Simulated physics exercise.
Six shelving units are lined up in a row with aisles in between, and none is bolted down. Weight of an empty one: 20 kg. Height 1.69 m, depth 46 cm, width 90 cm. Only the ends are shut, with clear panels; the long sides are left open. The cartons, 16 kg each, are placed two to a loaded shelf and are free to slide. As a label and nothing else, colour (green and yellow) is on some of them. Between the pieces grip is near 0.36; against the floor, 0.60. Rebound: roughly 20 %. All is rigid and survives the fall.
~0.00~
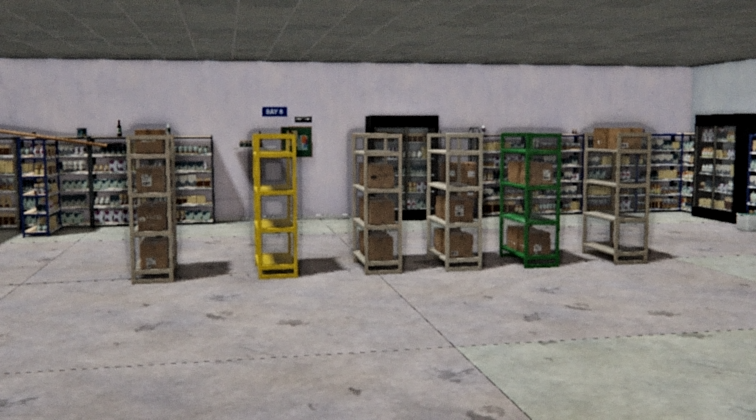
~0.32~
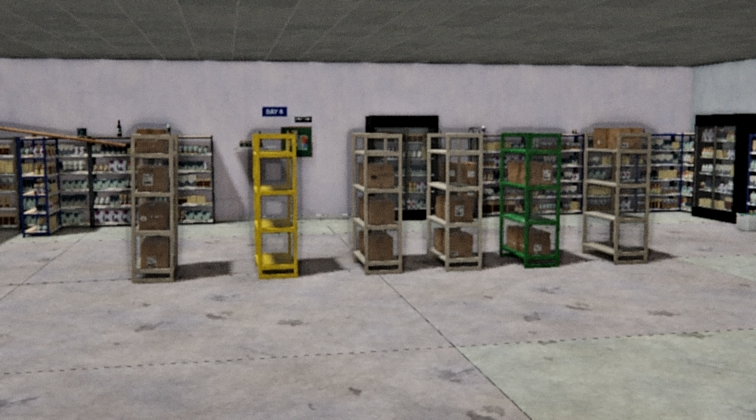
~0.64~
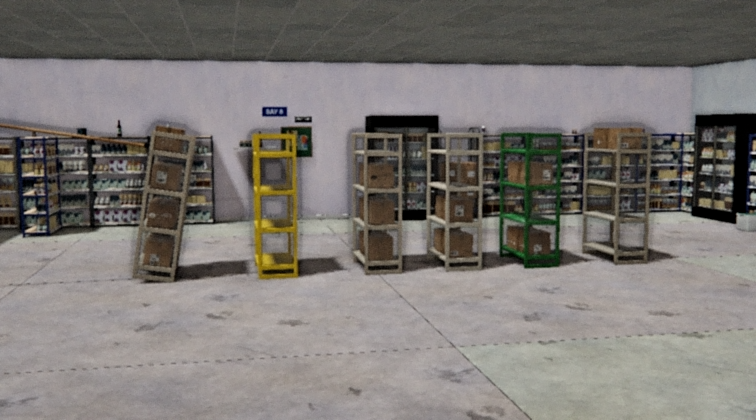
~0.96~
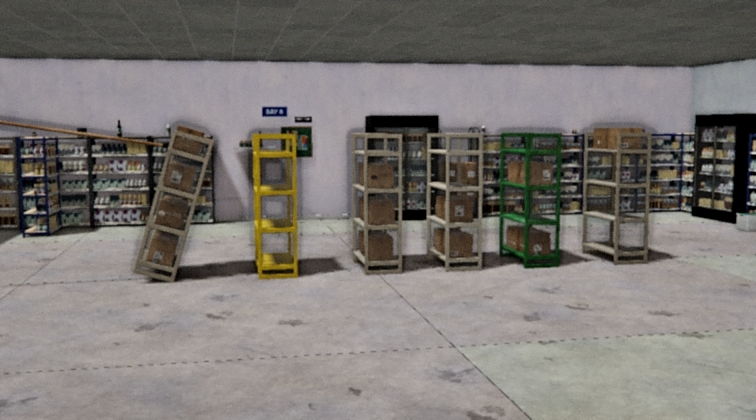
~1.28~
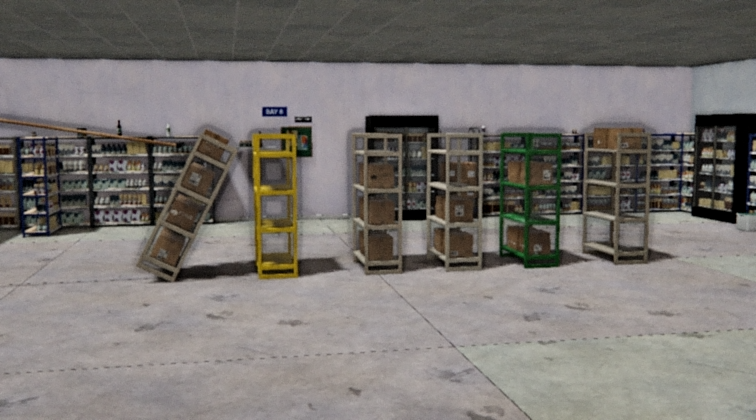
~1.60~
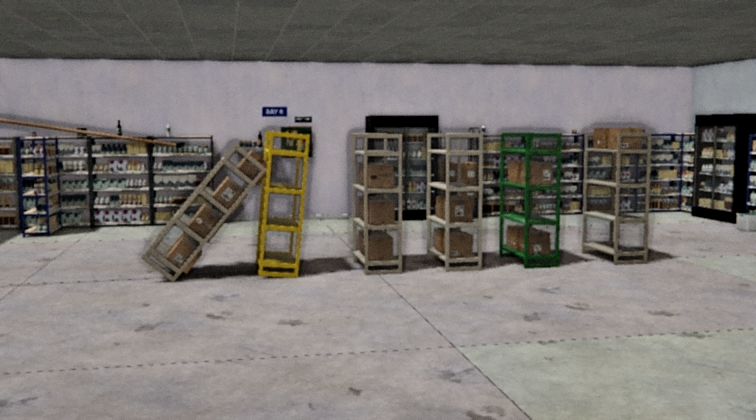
In a storeroom, a pole tips the leftmost shelving unit rightward against the yellow one, which tilts slightly.
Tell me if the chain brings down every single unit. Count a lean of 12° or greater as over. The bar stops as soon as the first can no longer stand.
No.
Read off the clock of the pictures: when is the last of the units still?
3.0 s, give or take.
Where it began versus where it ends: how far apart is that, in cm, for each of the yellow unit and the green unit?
Well, the yellow finishes 40 cm from where it began, while the green finishes 0 cm from its start.
After 1.68 s, 6 cartons spilt or dropped; none of the 5 other units over, 1 disturbed; yellow unit 11° from how it stood.
After 1.82 s, 6 cartons spilt or dropped; 1 of the 5 other units over; yellow unit 27° from how it stood.
After 2.16 s, 6 cartons spilt or dropped; 1 of the 5 other units over; yellow unit 29° from how it stood.
After 2.56 s, 6 cartons spilt or dropped; 1 of the 5 other units over; yellow unit 27° from how it stood.
In the end (3.1 s), 6 cartons spilt or dropped; 1 of the 5 other units over; yellow unit 28° from how it stood; green unit unmoved. Four left standing. From the last view, middles, yellow unit near (311, 202), green unit near (529, 198).
